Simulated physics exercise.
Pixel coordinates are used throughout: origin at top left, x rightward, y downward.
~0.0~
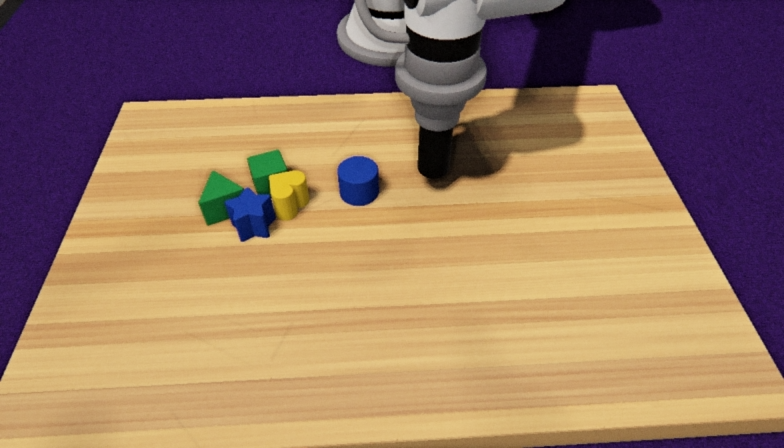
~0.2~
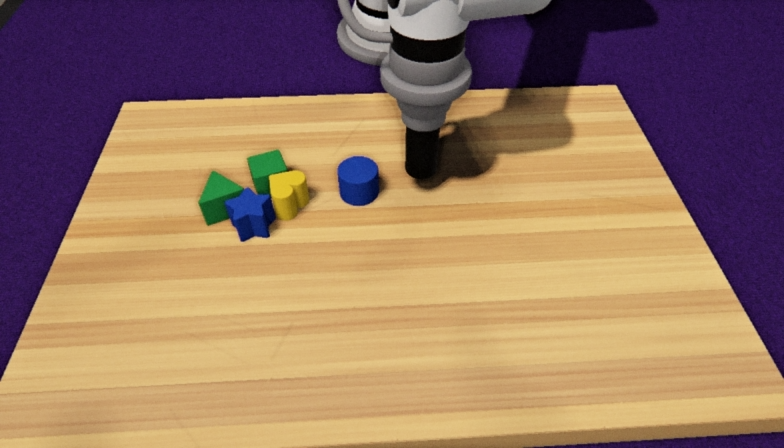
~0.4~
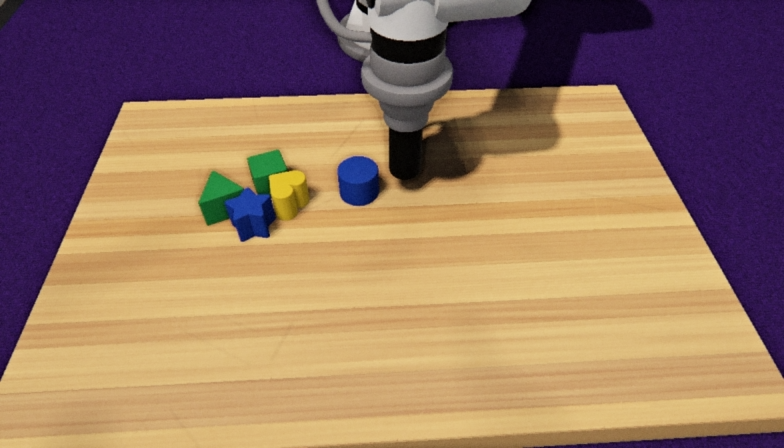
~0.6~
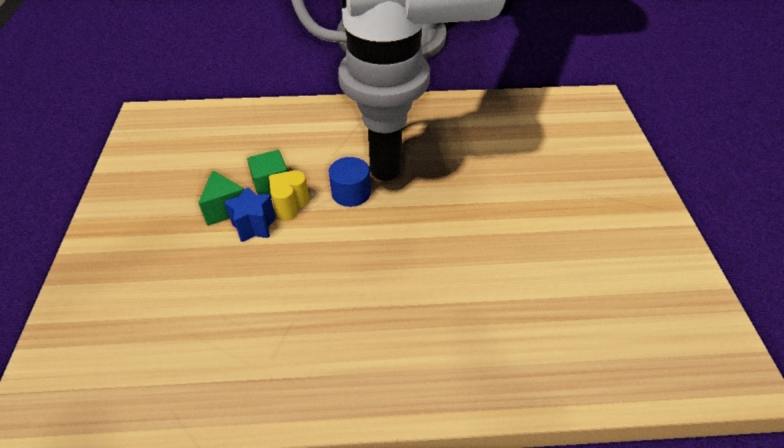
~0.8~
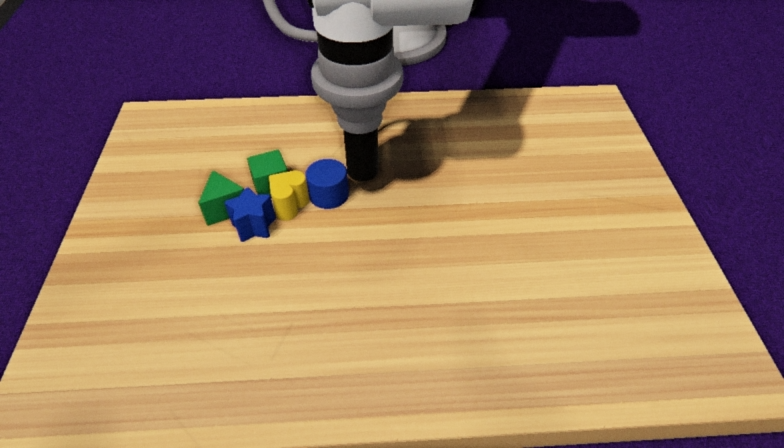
The clip opens on a wooden board with a blue cylinder right of a cluster of green, blue and yellow blocks, and a robot arm's black tip farther right. The arm slides left toward the cylinder, then pushes it left until it sits close beside the yellow block, while the clustered blocks stay still.
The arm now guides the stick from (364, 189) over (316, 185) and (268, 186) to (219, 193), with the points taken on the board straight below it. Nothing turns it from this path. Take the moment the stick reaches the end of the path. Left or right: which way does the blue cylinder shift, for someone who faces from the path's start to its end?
It moves off to the left.
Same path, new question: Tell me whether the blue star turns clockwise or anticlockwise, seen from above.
From overhead, the rotation is counterclockwise.
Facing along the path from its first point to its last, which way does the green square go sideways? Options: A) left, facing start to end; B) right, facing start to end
The answer is B.
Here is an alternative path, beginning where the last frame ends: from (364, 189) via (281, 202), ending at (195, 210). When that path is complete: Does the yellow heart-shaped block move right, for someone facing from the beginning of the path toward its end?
Answer: No.
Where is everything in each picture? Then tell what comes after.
The first frame shows lower end of the stick (433, 170), tops of blocks, green three-sided block (218, 186), blue star (248, 203), green square (267, 163), yellow heart-shaped block (285, 182), blue cylinder (358, 169).
The second frame shows stick (421, 170), blocks as before.
The third frame shows stick (405, 171), blocks as before.
The fourth frame shows stick (386, 171), blue cylinder (349, 169).
The fifth frame shows stick (363, 172), green three-sided block (218, 186), blue star (248, 203), green square (267, 163), yellow heart-shaped block (285, 182), blue cylinder (326, 171).
What follows on the original path. One third of the way, stick (312, 168); green three-sided block (210, 187), turned 20° clockwise; blue star (230, 219); green square (243, 160), turned 40° clockwise; yellow heart-shaped block (248, 194), turned 60° anticlockwise; blue cylinder (275, 171).
Two thirds of the way, stick (263, 169); green three-sided block (186, 194), turned 50° clockwise; blue star (225, 231), turned 45° anticlockwise; green square (212, 155), turned 90° clockwise; yellow heart-shaped block (219, 205), turned 105° anticlockwise; blue cylinder (227, 177).
At the end, stick (213, 176); green three-sided block (149, 208); blue star (225, 232), turned 45° anticlockwise; green square (192, 152), turned 135° clockwise; yellow heart-shaped block (206, 206), turned 140° anticlockwise; blue cylinder (176, 185).
